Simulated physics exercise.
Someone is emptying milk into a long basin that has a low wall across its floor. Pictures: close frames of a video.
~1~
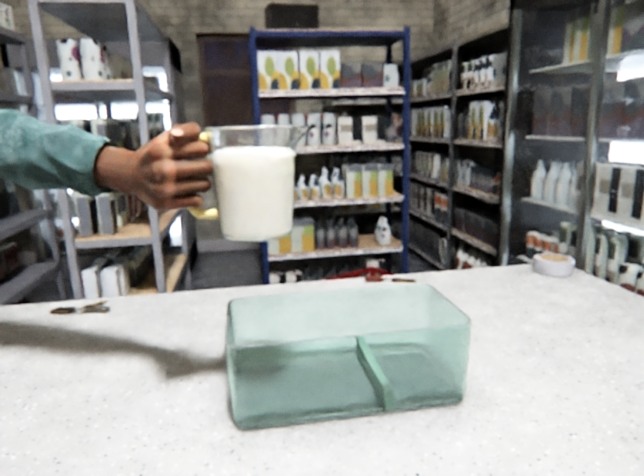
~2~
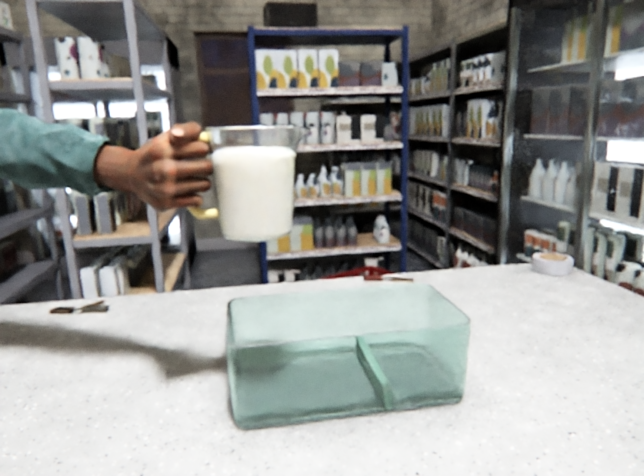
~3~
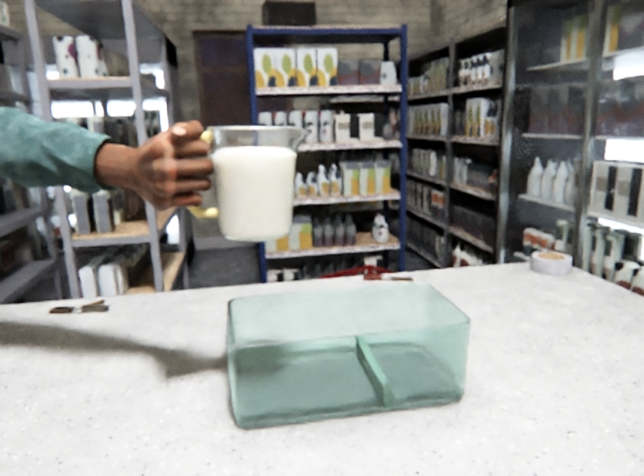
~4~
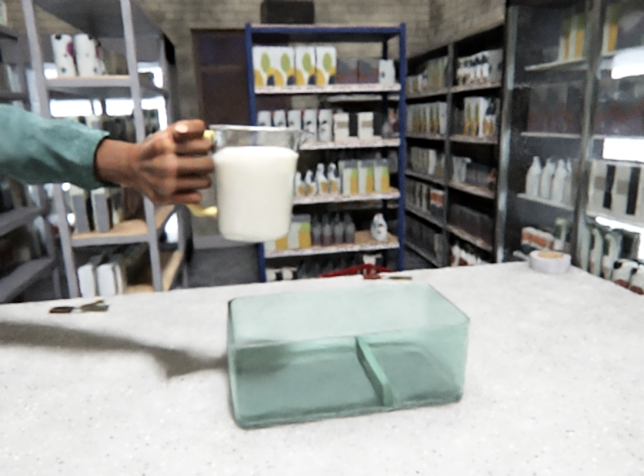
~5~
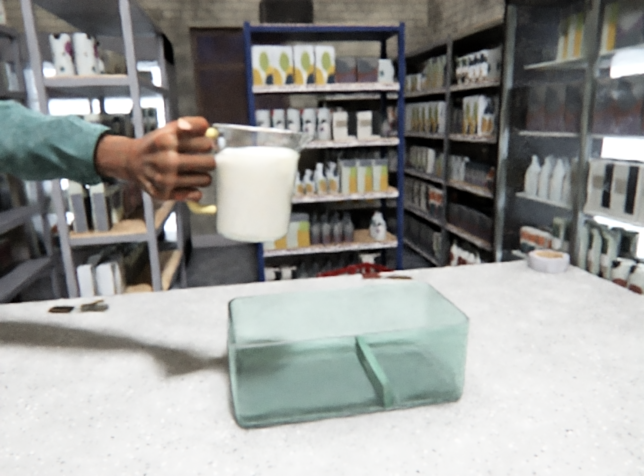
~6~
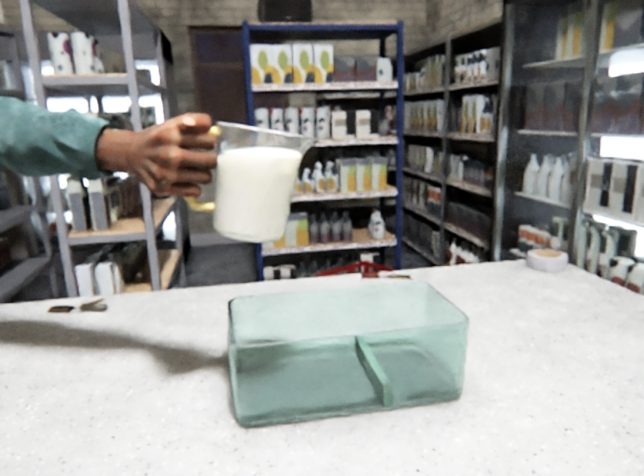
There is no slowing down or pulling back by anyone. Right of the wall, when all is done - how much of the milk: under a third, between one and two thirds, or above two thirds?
Once it settles, the part right of the wall is a third to two thirds, I'd say.
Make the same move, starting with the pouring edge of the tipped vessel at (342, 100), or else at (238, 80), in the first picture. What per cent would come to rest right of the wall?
It comes out at around 60 percent and then around 15 percent.
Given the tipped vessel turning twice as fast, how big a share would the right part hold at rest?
Something like 40 percent.
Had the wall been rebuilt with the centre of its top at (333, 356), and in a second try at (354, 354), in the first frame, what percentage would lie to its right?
About 95 % and 80 %.
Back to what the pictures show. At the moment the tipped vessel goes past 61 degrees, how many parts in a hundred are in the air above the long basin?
Around 10 percent.
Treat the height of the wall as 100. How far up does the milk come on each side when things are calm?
Left: About 30; right: About 90.
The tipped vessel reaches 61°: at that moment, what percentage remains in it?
Some 85 per cent has not yet come out.
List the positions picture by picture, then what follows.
In the first frame, it leans 0°; its right rim is at (311, 127); the milk meets the walls at (212, 151) and (292, 148); the long basin's rim runs from (227, 322) to (449, 302); the wall's top is at (372, 362).
In the second frame, it leans 0°; its right rim is at (311, 128); the milk meets the walls at (213, 152) and (292, 149).
In the third frame, it leans 2°; its right rim is at (312, 129); the milk meets the walls at (214, 152) and (293, 150).
In the fourth frame, it leans 4°; its right rim is at (314, 132); the milk meets the walls at (215, 152) and (295, 150).
In the fifth frame, it leans 7°; its right rim is at (317, 136); the milk meets the walls at (217, 153) and (296, 150).
In the sixth frame, it leans 11°; its right rim is at (320, 140); the milk meets the walls at (218, 154) and (300, 151).
A moment on, the tilt is 61° and 86 per cent is still to pour, 0 is left of the wall and 2 right of it.
Next, the tilt is 96° and 30 per cent is still to pour, 6 is left of the wall and 41 right of it.
Then the tilt is 108° and 1 per cent is still to pour, 36 is left of the wall and 59 right of it.
Later the tilt is 108° and 0 per cent is still to pour, 41 is left of the wall and 57 right of it.
In the end 41 per cent lies left of the wall, 57 right of it and 1 outside.
